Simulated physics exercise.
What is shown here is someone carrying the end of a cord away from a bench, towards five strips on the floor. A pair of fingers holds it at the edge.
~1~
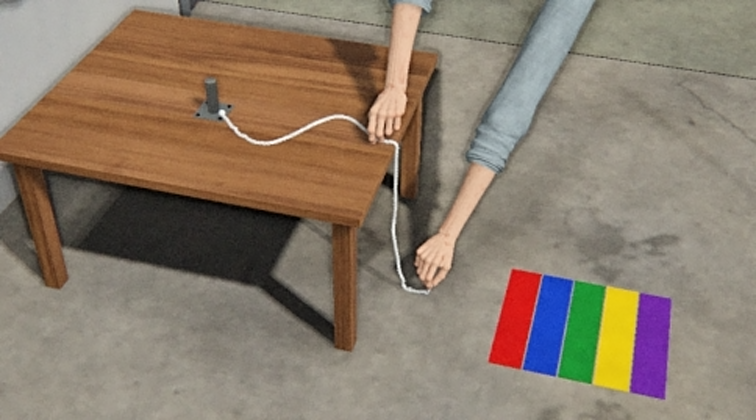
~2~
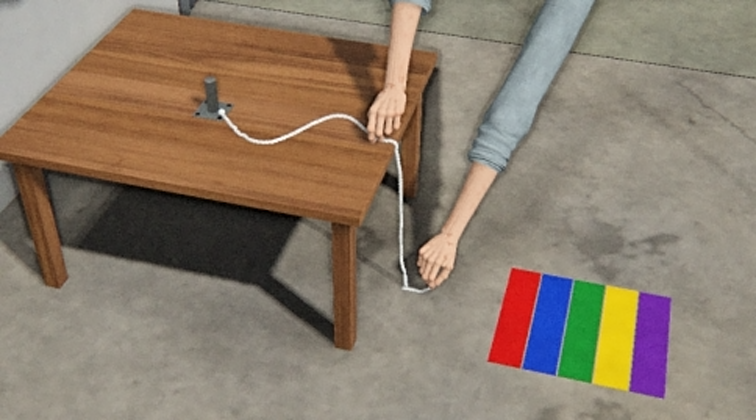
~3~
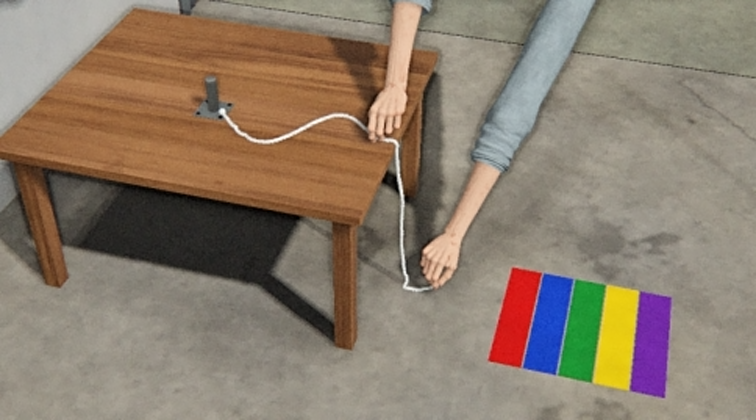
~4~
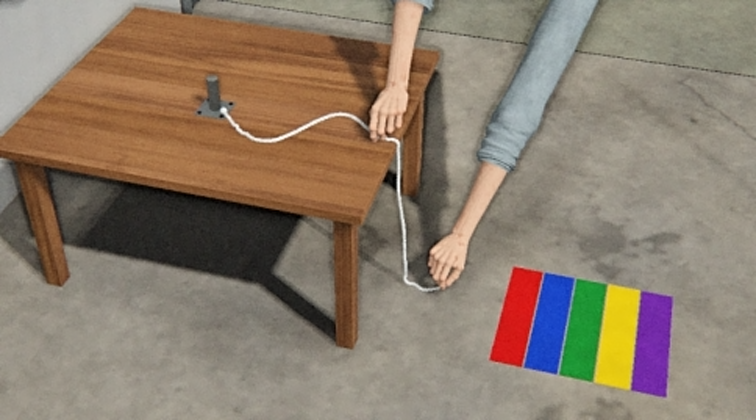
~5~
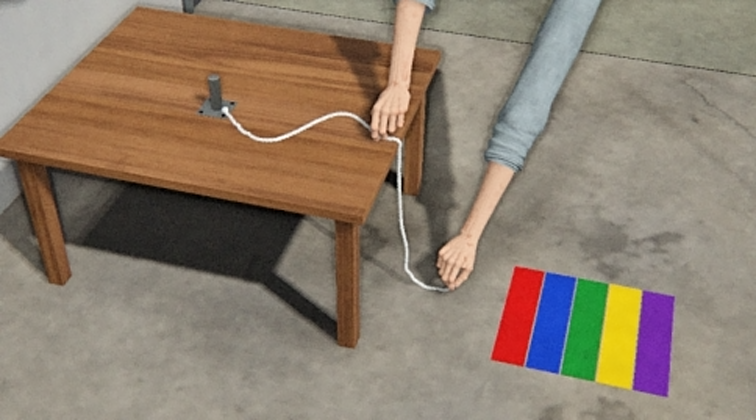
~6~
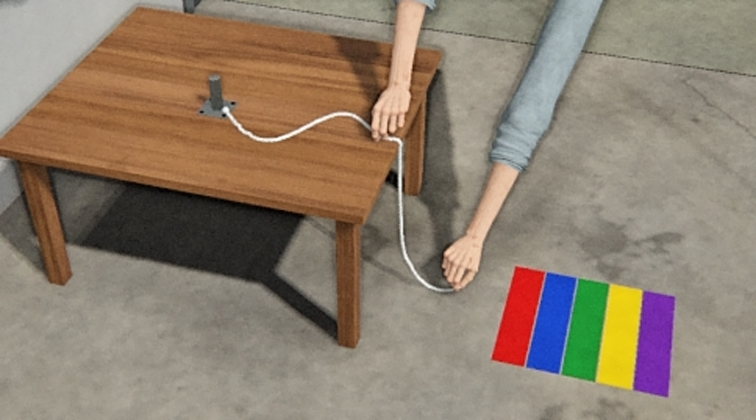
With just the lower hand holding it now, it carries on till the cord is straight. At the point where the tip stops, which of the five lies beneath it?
The yellow strip lies beneath it.
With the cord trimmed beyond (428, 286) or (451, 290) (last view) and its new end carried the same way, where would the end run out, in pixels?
First try near (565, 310), second near (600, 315).
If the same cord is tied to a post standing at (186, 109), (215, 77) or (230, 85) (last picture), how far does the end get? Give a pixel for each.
Approximate pixels in order: (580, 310), (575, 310), (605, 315).
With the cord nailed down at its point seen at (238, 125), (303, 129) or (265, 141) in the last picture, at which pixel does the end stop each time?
The pixel places are (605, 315), (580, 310) and (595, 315), one per try.
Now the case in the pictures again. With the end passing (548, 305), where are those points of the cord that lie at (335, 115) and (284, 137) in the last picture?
The first sits at about (374, 135) and the second at about (315, 122).
Early on, end near (548, 305); over blue.
Midway, end near (594, 314); over green.
At the end of the slack, end near (619, 319); over yellow. The end stops over the yellow strip.
